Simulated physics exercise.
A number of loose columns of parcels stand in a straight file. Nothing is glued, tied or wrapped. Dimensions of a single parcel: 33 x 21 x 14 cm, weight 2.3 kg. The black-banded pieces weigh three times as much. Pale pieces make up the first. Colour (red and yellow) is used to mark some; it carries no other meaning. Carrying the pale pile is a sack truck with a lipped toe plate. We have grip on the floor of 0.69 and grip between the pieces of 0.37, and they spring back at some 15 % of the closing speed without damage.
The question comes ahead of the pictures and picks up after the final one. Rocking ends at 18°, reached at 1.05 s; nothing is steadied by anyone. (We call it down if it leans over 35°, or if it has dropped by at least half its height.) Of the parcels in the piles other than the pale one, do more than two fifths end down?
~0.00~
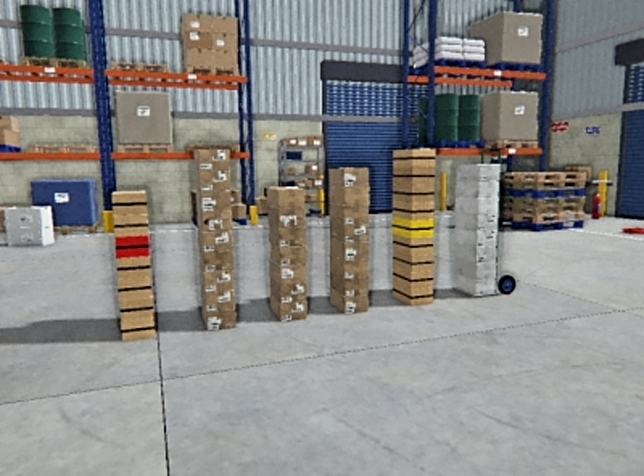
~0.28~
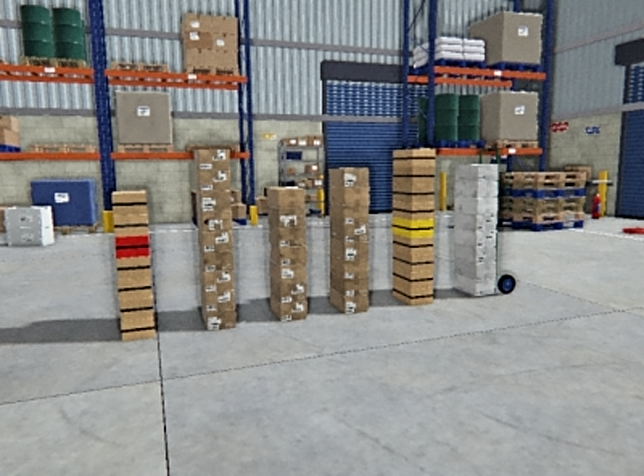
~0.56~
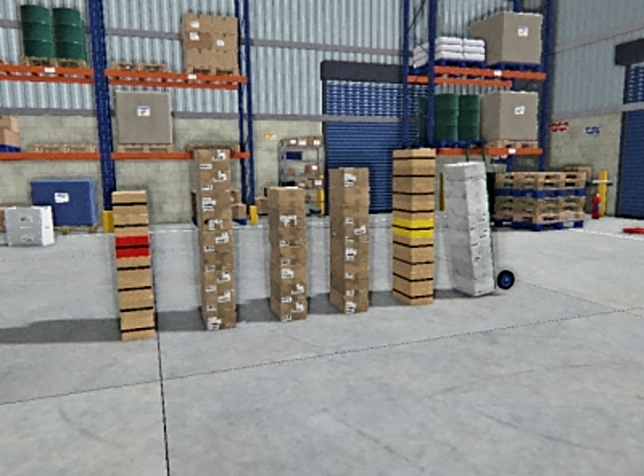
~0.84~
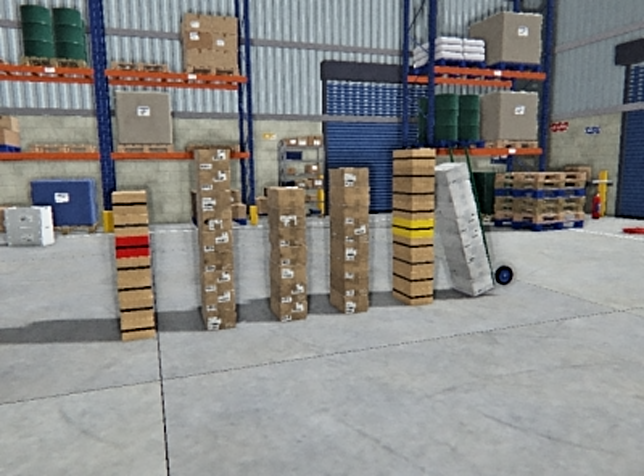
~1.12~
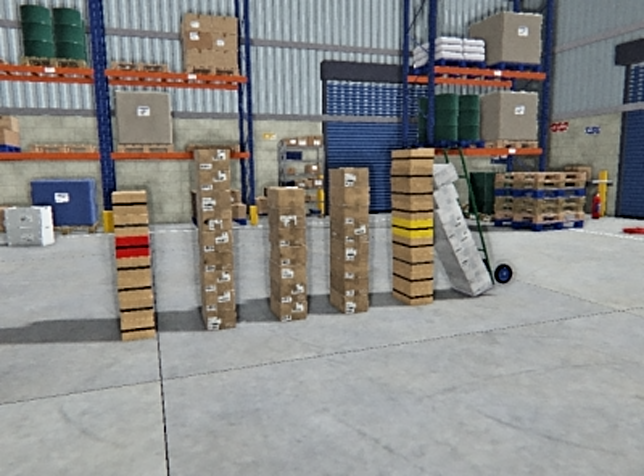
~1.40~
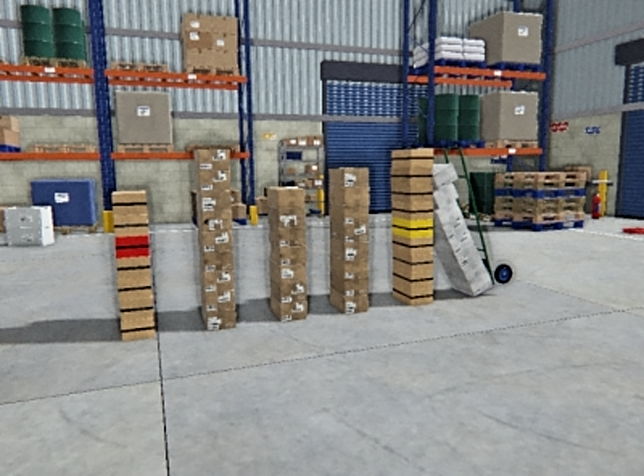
No.
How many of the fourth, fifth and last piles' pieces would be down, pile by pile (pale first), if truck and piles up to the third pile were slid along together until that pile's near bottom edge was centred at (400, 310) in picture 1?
Pile by pile, you'd see fourth at 0, fifth at 0 and last at 0 down.
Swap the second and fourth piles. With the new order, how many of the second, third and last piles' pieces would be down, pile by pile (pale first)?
After the swap, the second pile would have 7 down, the third 8 and the last 6.
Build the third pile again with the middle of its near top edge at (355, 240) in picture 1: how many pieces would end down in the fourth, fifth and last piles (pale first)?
You'd get fourth 0, fifth 0 and last 0.
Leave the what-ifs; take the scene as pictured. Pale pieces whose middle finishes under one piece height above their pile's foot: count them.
Among the pale pieces, the count is 1.
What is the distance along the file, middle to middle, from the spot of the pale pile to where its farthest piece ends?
About 45 cm along the file.
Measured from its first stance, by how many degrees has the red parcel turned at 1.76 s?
Close to 0° of tilt compared with the start.
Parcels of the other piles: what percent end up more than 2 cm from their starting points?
It comes to 0 percent.
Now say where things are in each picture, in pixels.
In the first frame (we follow the side turned to the camera), truck frame 0° forward; yellow parcel (423, 229); red parcel (132, 247); no other piece has moved.
In the second frame, truck frame 1° forward; yellow parcel (423, 229).
In the third frame, truck frame (485, 177) 8° forward, top of the pale pile leaning 8°; yellow parcel (423, 229); no other piece has moved.
In the fourth frame, truck frame (472, 176) 16° forward, top of the pale pile leaning 17°; yellow parcel (423, 229); no other piece has moved.
In the fifth frame, truck frame (467, 177) 18° forward, top of the pale pile leaning 27°; yellow parcel (422, 229); 3 stirred so far.
In the sixth frame, truck frame (467, 177) 18° forward, top of the pale pile leaning 27°; yellow parcel (422, 229); red parcel (132, 247); 3 stirred so far.
Around 1.46 s, 0 of the pale pile down; none of the 40 other parcels down, 1 disturbed.
Finally (2.1 s), 0 of the pale pile down; none of the 40 other parcels down, 1 disturbed; yellow parcel unmoved; red parcel unmoved. That is 0 per cent. Seen by the last camera, middles, yellow parcel near (412, 227), red parcel near (133, 244).
